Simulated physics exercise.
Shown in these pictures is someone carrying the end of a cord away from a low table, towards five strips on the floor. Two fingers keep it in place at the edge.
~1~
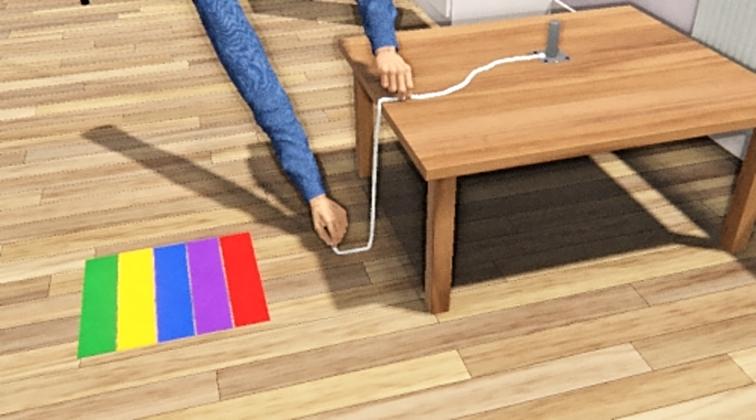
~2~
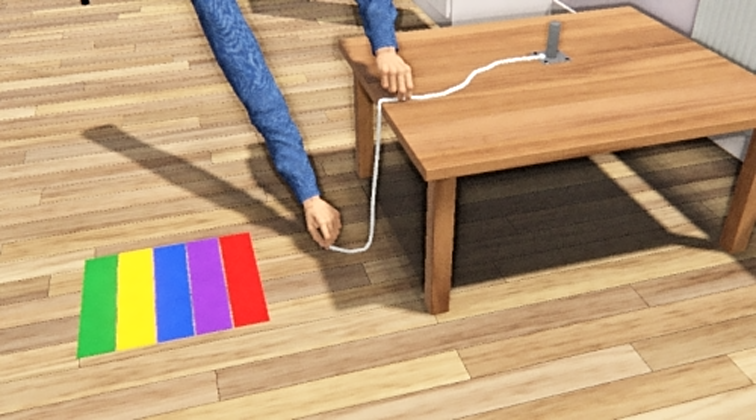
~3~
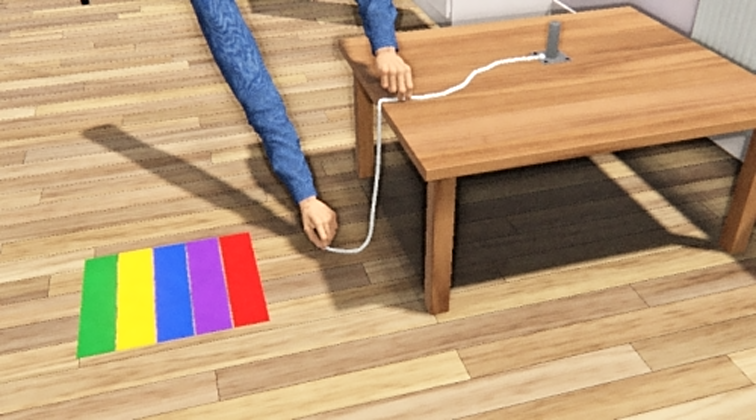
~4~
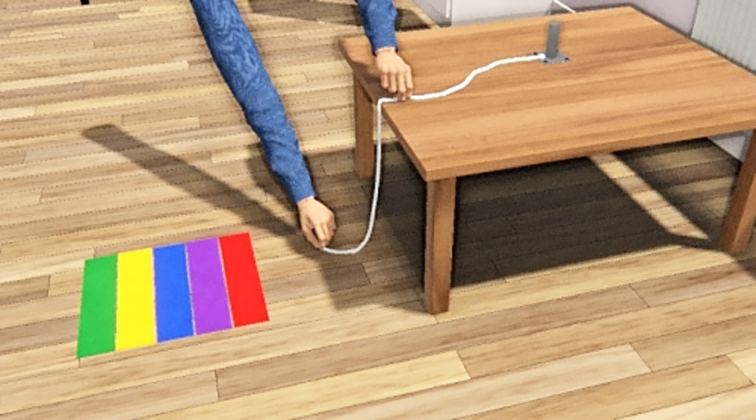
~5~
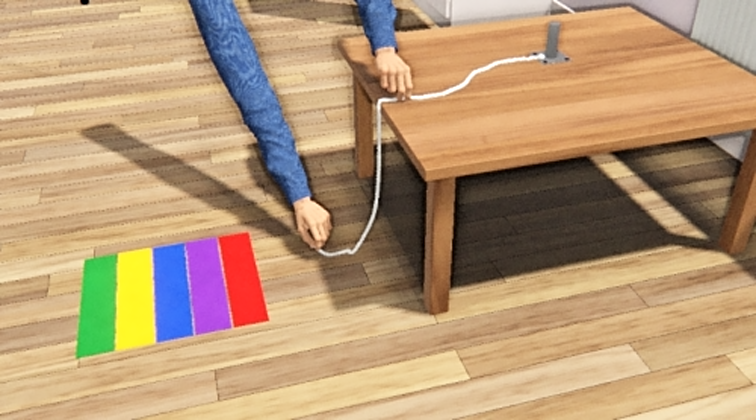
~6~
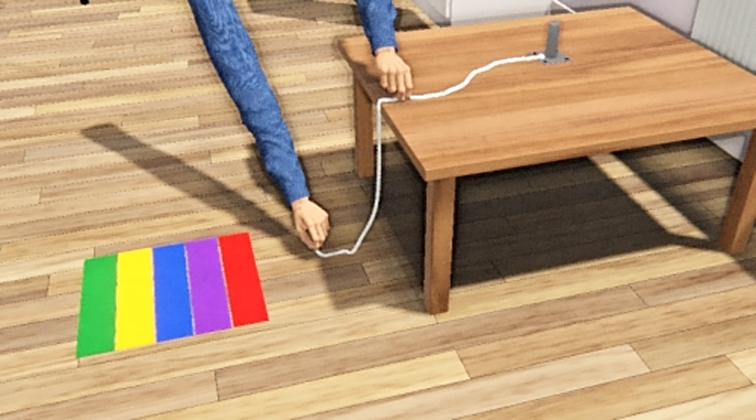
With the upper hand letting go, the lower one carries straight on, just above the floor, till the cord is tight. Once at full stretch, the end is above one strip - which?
The end stops over the purple strip.
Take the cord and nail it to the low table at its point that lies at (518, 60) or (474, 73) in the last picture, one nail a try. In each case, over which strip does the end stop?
For the first it's purple, and for the second it's purple.
Early on, end near (261, 256); short of the strips.
Midway, end near (227, 262); over red.
At the end of the slack, end near (206, 266); over purple. Over purple.
